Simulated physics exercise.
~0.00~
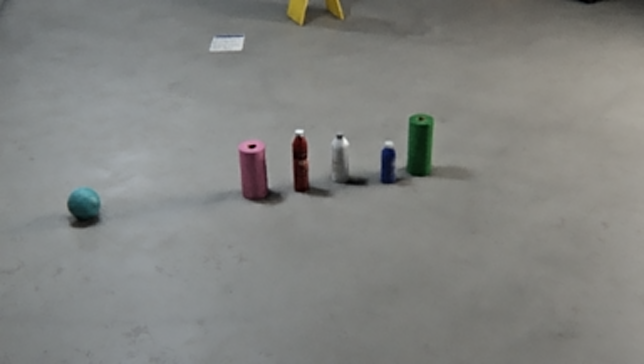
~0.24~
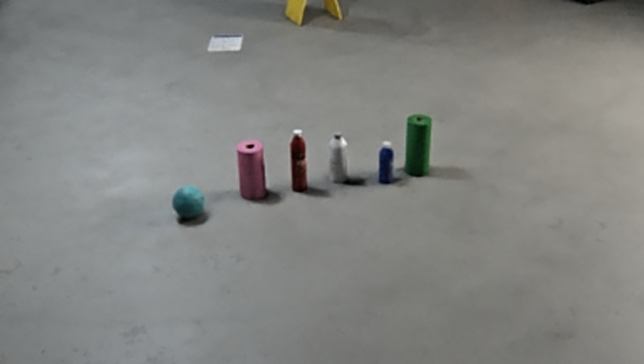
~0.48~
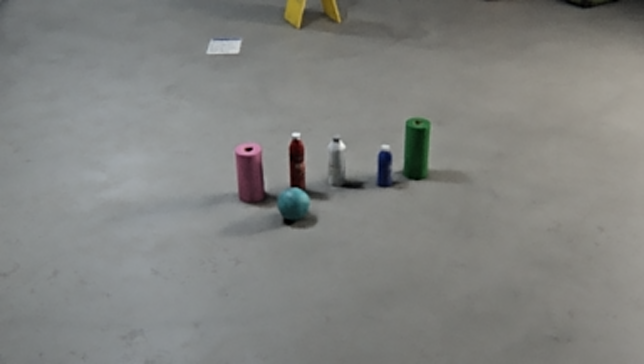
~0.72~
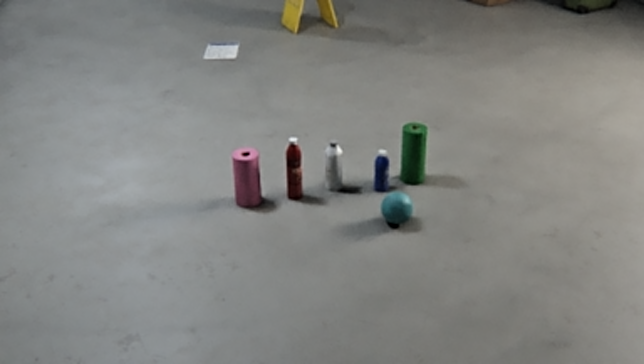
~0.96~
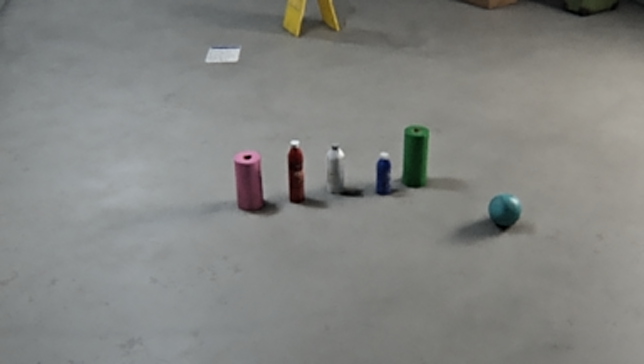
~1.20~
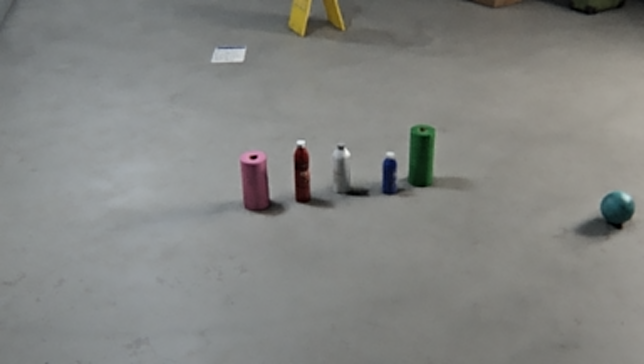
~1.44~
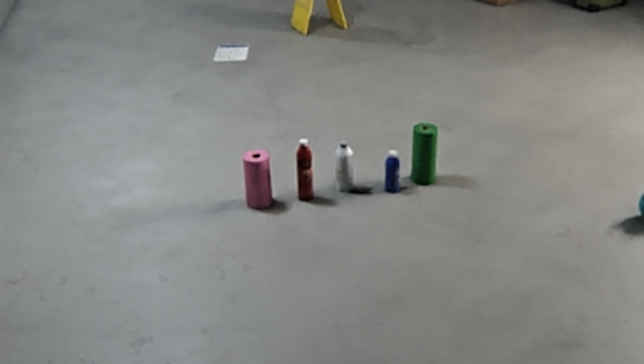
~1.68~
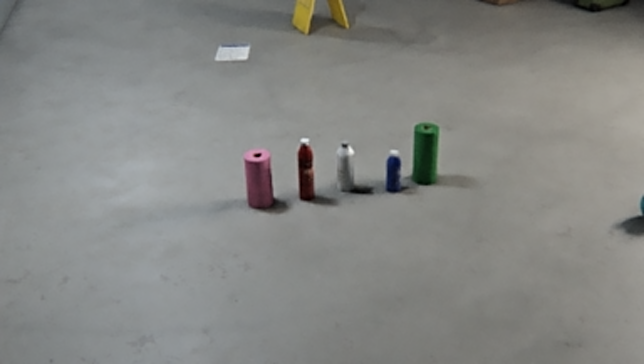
A green roll, a pink roll and three bottles stood in a loose row on a grey floor while a turquoise ball rolled from left to right in front of them, touching none, and stopped partly out of view at the right edge.
